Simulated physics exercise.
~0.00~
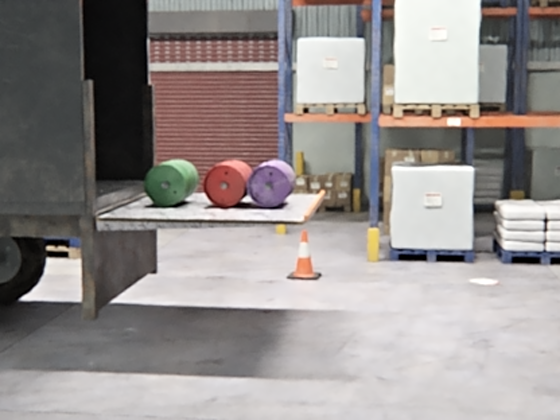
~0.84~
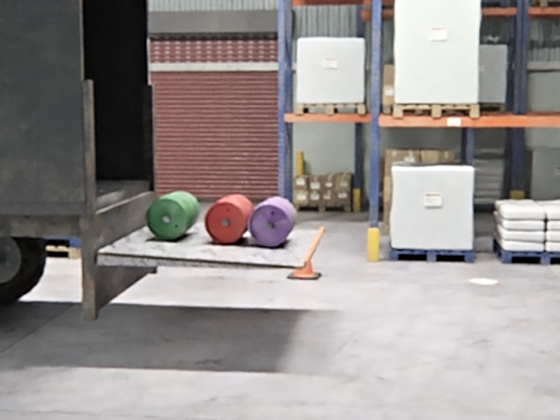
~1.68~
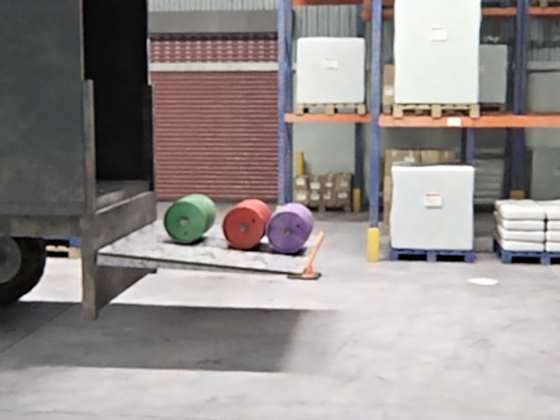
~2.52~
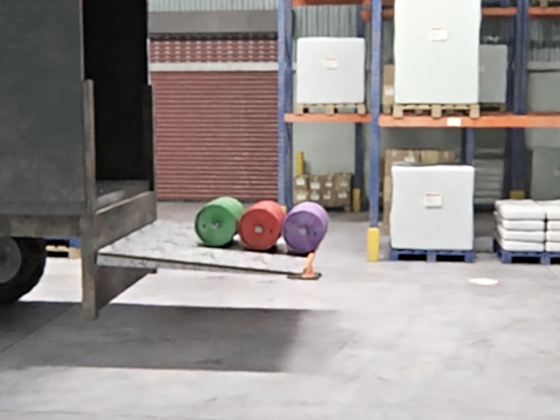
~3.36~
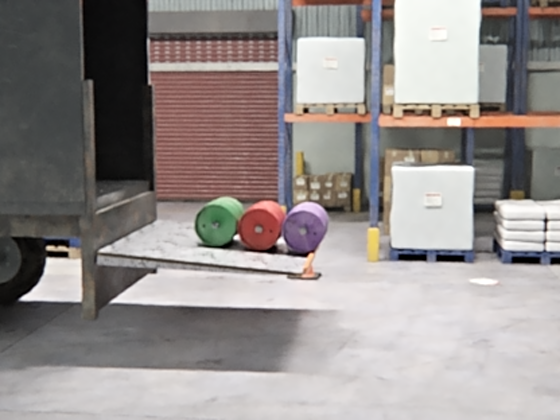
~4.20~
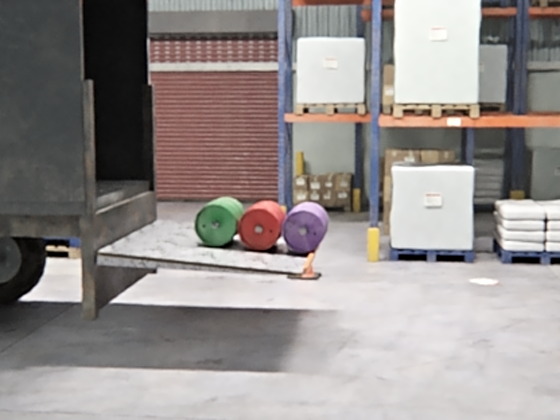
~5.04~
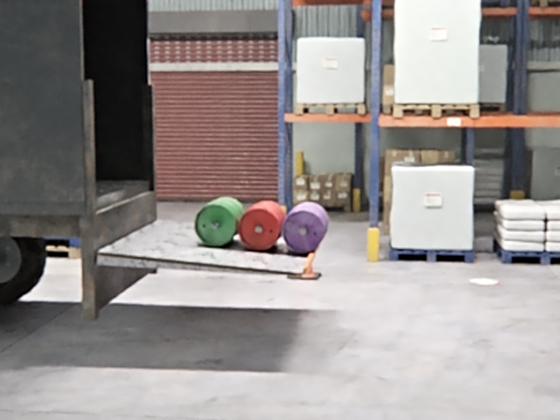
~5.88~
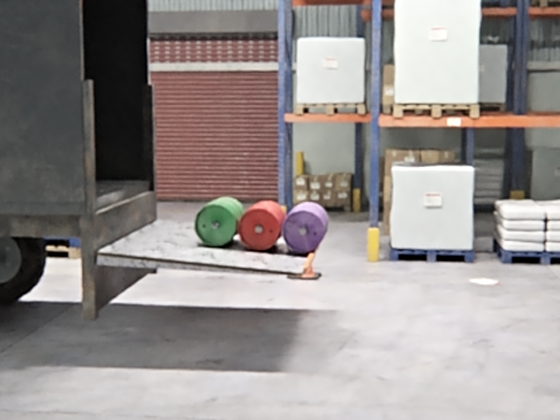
A lorry's tail lift carrying green, red and purple kegs moved down and tipped slightly towards its outer edge. The three kegs rolled a short way right, then came to rest close together on the platform, with the purple one nearest the edge.
